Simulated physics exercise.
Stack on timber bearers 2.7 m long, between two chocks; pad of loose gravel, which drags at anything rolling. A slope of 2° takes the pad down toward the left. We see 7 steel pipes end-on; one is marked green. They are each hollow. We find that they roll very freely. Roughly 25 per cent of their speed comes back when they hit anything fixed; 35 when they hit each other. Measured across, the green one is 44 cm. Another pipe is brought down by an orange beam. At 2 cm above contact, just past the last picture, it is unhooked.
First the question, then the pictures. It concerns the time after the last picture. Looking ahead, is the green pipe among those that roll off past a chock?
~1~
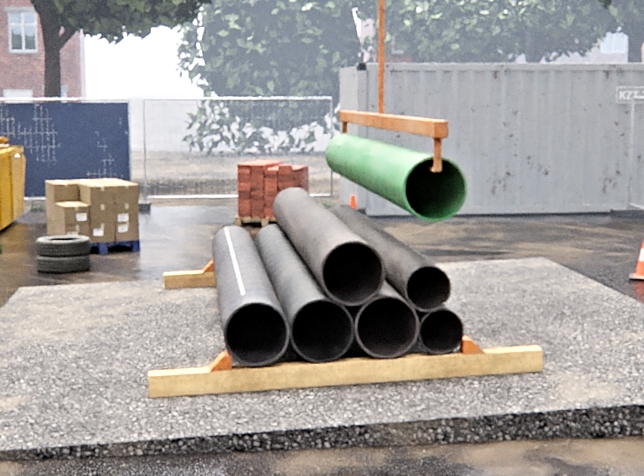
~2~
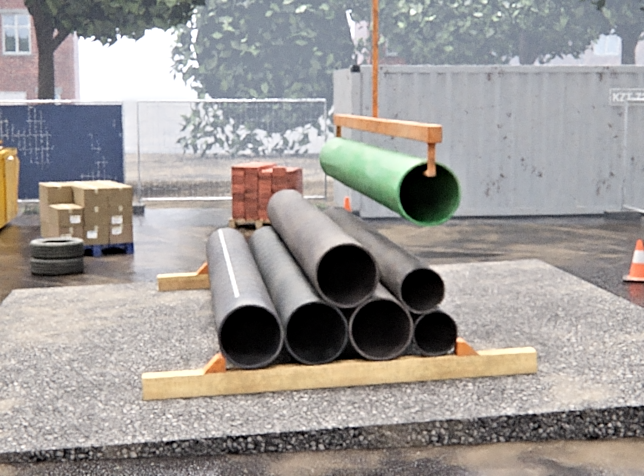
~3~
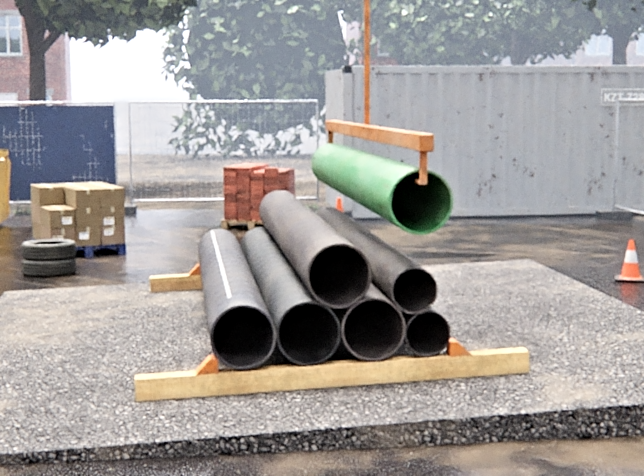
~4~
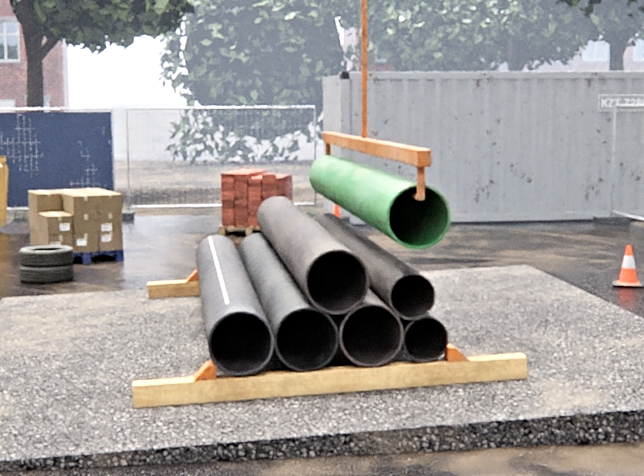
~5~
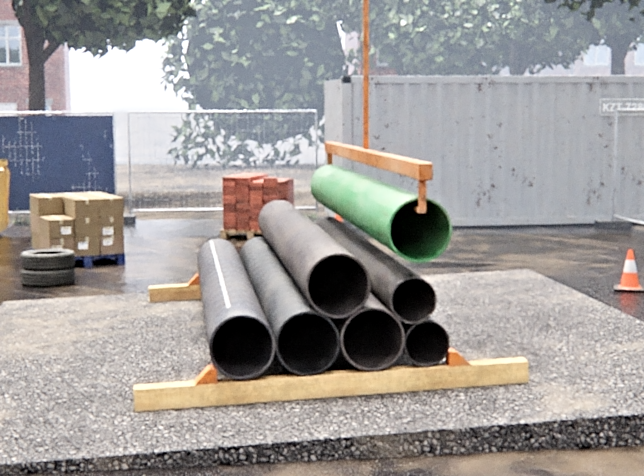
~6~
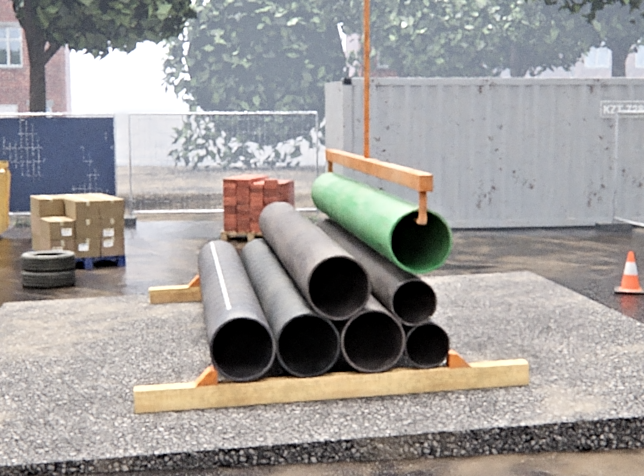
Honestly, it goes over a chock.
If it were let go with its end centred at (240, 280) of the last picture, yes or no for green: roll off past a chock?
Then green would do so.
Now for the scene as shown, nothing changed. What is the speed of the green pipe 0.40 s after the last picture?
Roughly 0.3 m/s.
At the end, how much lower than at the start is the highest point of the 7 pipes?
Some 55 centimetres.
Then, 0.40 s past the sixth picture, green is up on others, 15 cm inside the right chock, rolling right; 0 off the stack.
Then, 0.90 s past the sixth picture, green is beyond the right chock, rolling right; 1 off the stack.
Finally (2.30 s after the last picture), green is beyond the right chock; 1 off the stack.
